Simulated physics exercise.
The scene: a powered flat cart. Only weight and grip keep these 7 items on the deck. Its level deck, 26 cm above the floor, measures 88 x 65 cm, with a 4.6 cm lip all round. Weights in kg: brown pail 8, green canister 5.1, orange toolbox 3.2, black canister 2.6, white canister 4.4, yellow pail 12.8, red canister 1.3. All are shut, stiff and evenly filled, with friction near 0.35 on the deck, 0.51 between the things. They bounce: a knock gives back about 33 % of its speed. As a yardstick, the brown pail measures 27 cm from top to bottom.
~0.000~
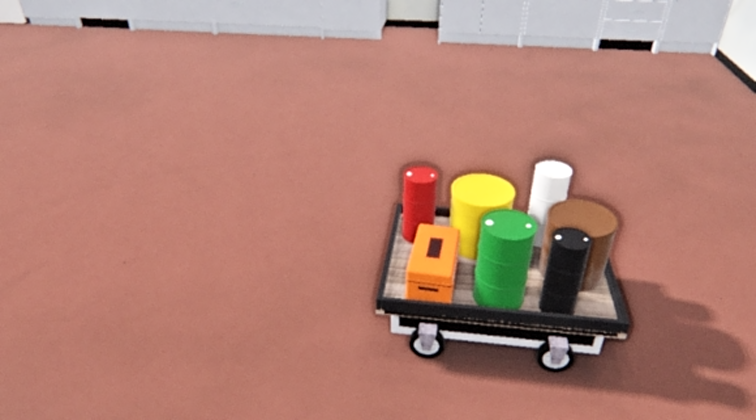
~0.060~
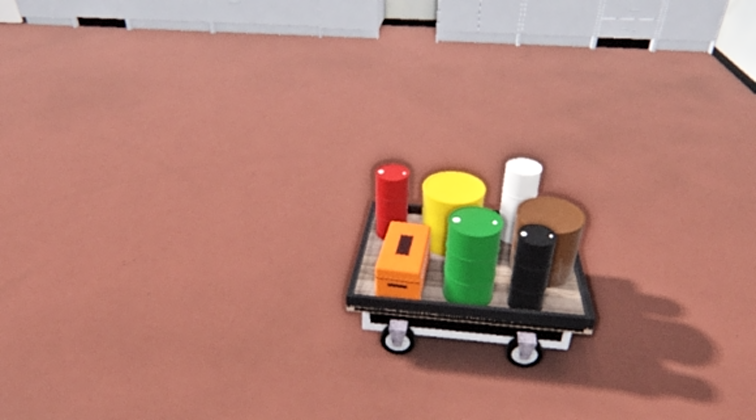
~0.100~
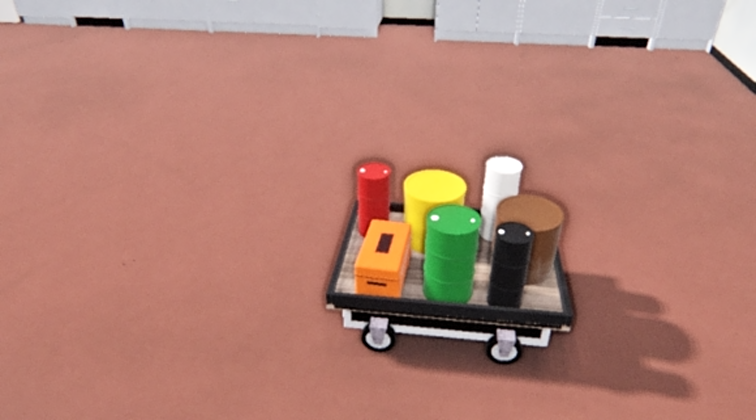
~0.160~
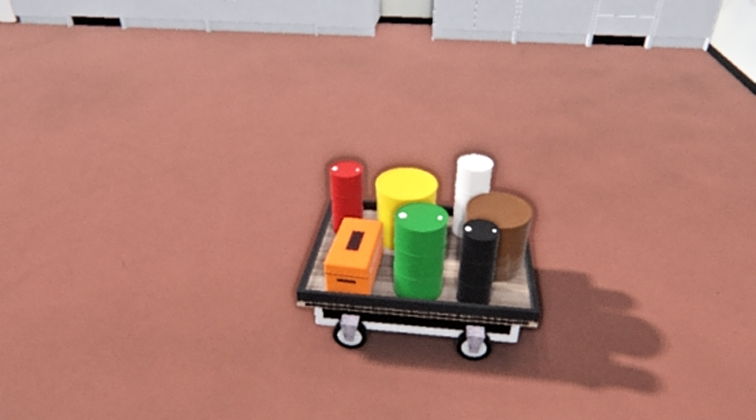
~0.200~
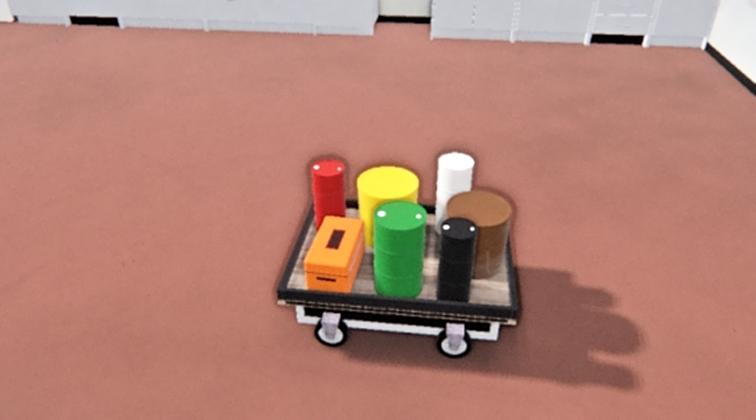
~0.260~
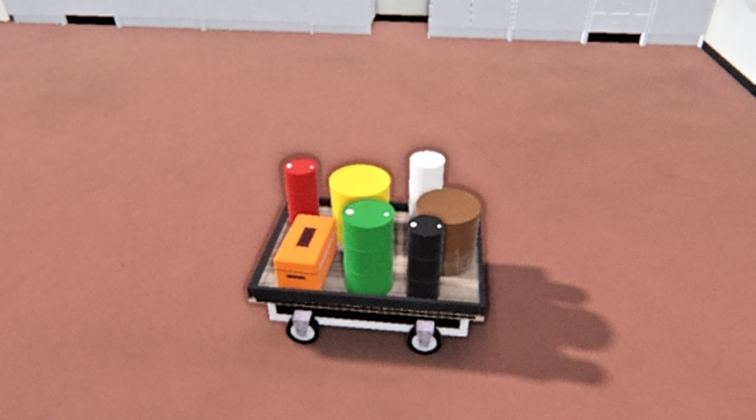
In the video, a flat cart carrying an orange toolbox and red, yellow, white, green, black and brown cylindrical containers rolls steadily leftward across a reddish floor, its load keeping the same arrangement on the deck.
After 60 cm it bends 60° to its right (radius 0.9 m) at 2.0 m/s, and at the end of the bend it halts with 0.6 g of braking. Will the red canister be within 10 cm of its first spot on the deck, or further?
The red canister ends elsewhere.
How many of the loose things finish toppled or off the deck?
2 of them.
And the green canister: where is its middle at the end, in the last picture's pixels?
Near (181, 97).
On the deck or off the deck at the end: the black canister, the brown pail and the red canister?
The black canister ends off the deck; the brown pail is still on the deck; the red canister finishes off the deck.
Around 0.86 s, 172 cm covered, turned 58°; red canister at 14° to upright near (220, 106); black canister at 23° to upright; green canister at 5° to upright.
Around 1.26 s, 218 cm covered, turned 60°, stopped; red canister now off the deck; black canister on its side; green canister shifted 17 cm.
Finally (2.0 s), off the deck, black canister and red canister; not toppled but over 10 cm from the start, brown pail, green canister, orange toolbox and white canister; yellow pail still in place (within 10 cm).
